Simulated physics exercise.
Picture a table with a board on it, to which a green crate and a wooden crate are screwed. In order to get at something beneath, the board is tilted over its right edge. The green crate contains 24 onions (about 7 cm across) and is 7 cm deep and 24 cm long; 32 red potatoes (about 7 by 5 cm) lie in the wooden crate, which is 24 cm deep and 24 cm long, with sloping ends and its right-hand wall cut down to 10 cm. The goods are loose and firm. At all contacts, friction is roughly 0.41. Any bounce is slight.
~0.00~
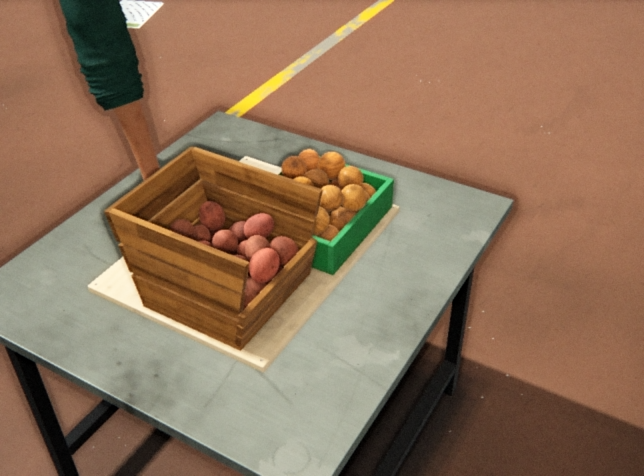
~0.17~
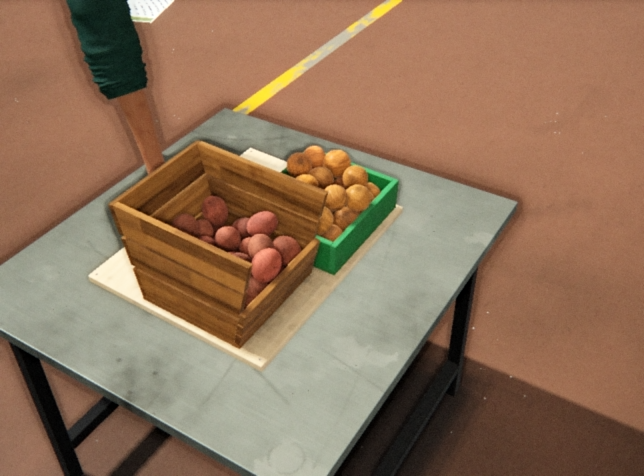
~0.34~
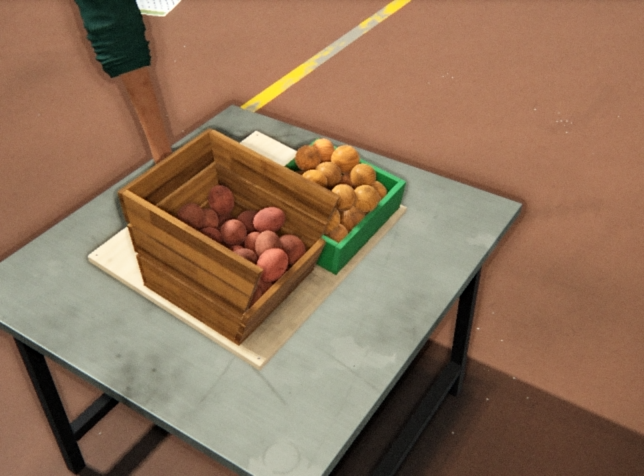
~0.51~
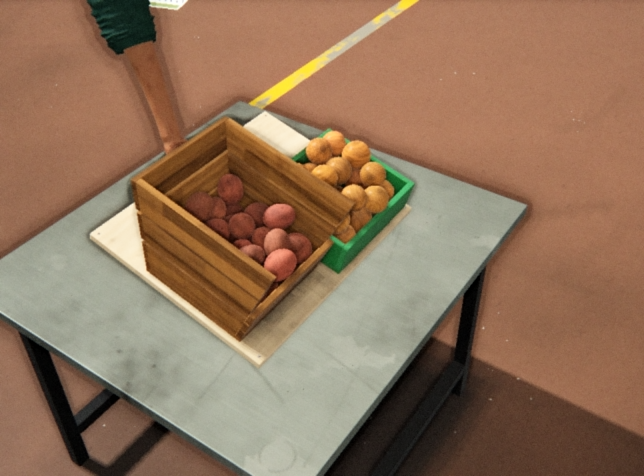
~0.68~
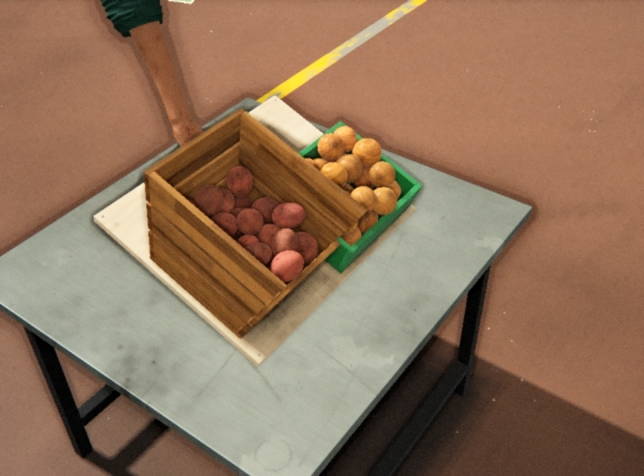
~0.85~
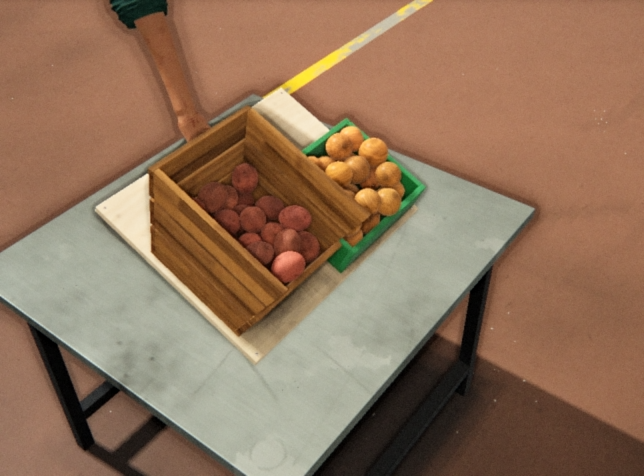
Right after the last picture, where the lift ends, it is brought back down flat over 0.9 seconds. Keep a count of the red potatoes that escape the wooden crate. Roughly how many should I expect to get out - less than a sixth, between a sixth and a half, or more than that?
Expect less than a sixth of them.
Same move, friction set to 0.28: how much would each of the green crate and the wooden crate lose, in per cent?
That would cost the green crate 0 and the wooden crate 0 per cent of the load.
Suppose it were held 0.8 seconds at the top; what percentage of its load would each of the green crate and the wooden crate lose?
Green crate 0%, wooden crate 0%.
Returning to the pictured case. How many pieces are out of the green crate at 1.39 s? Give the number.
Green crate - about 1 out by that time.
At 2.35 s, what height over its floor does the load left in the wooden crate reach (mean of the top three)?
It reaches close to 15 cm.
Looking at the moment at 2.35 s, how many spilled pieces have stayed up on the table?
The count is about 1.
After 1.09 s, tilt 20°; green crate 24 in, 0 out and wooden crate 32 in, 0 out.
After 1.39 s, tilt 8°; green crate 23 in, 1 out and wooden crate 32 in, 0 out.
After 1.81 s, tilt 0°; green crate 23 in, 1 out and wooden crate 32 in, 0 out.
When it is over (at 2.35 s), green crate 23 in, 1 out and wooden crate 32 in, 0 out. Asked share, 0 of 32, 0 per cent.
